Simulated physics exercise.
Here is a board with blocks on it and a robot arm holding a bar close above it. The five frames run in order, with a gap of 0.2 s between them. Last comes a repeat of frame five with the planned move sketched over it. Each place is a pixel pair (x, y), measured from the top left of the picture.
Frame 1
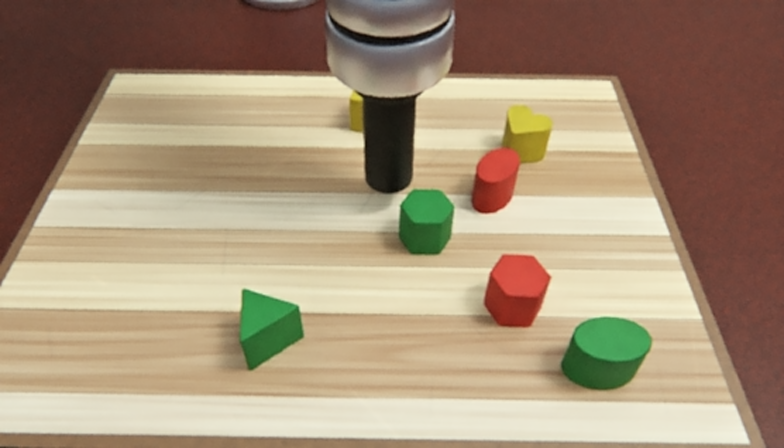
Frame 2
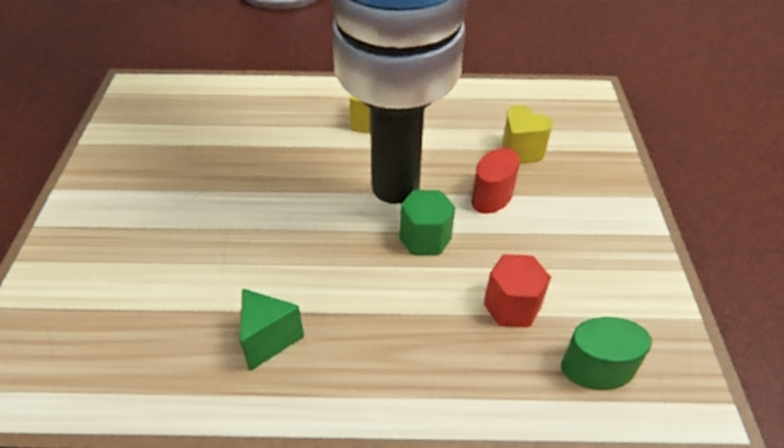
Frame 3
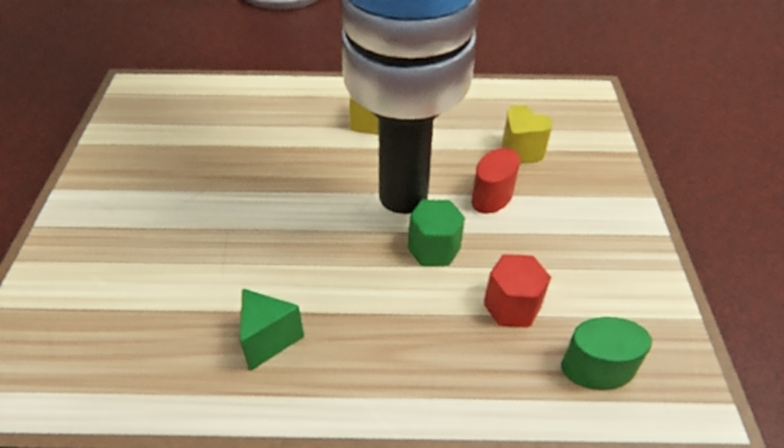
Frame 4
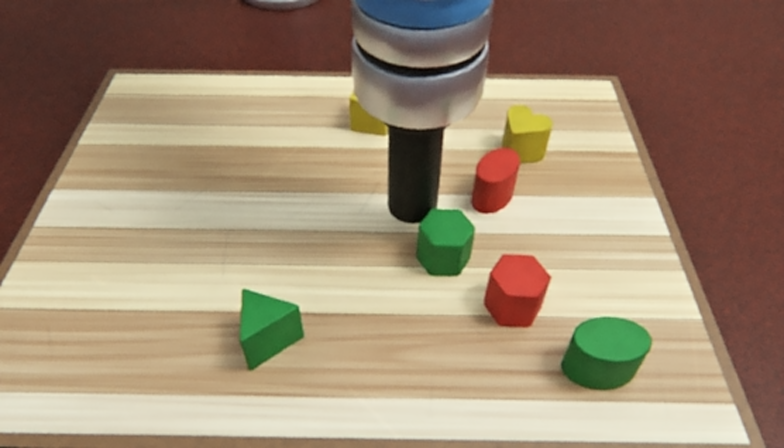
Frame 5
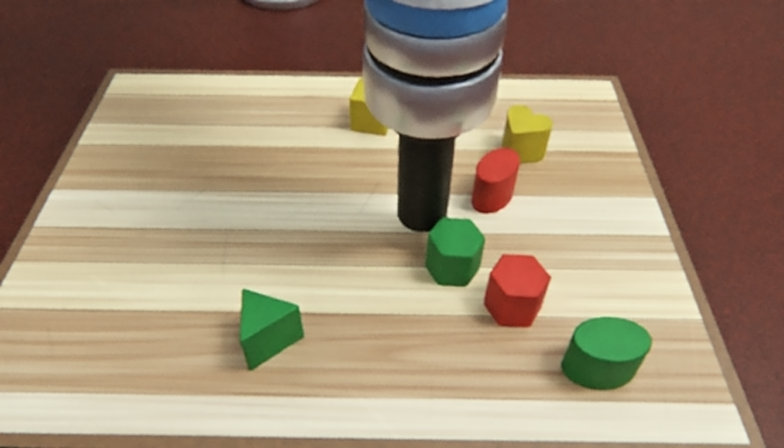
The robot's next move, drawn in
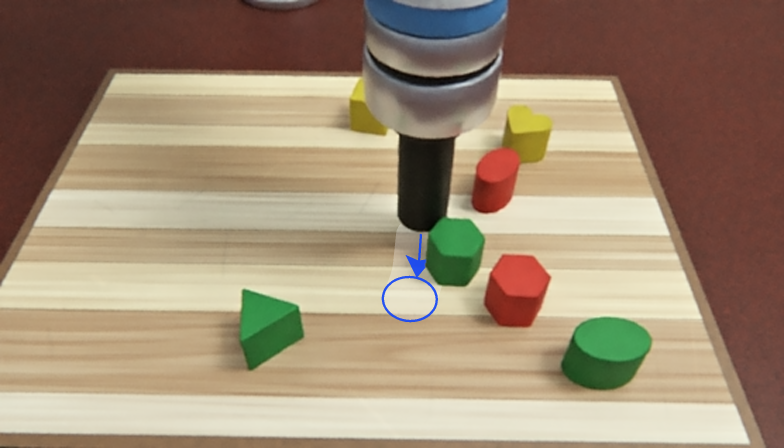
The footage shows a robot arm holding a dark bar over a striped wooden board with green, red and yellow blocks; the bar moves toward the lower right, then pushes the green hexagon a short way toward the red hexagon.
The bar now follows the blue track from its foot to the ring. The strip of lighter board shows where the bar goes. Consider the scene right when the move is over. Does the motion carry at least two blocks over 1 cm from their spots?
No, that is not what happens.
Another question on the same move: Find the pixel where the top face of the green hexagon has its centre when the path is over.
It is going to be at (471, 270).
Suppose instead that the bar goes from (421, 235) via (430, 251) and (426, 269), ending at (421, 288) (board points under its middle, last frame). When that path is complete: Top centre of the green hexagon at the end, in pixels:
In the picture, that point is around (473, 283).
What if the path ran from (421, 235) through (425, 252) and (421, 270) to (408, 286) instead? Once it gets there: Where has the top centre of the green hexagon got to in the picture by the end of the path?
My prediction: (468, 270).
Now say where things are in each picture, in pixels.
In the first picture, bar's lower end at (389, 177); green hexagon at (427, 205); red oval at (499, 164); red hexagon at (521, 274).
In the second picture, bar at (396, 187); blocks still.
In the third picture, bar at (404, 197); green hexagon at (437, 216).
In the fourth picture, bar at (413, 206); green hexagon at (447, 226).
In the fifth picture, bar at (422, 214); green hexagon at (457, 235); red oval at (499, 164); red hexagon at (521, 274).
Drawn move, from (421, 235) over (420, 255) and (417, 276) to (410, 298).
On the path given first. Halfway along, bar at (420, 246); green hexagon at (469, 259), turned 35° anticlockwise; red hexagon at (526, 276).
At the end, bar at (411, 278); green hexagon at (471, 270), turned 65° anticlockwise; red oval still; red hexagon at (529, 277).
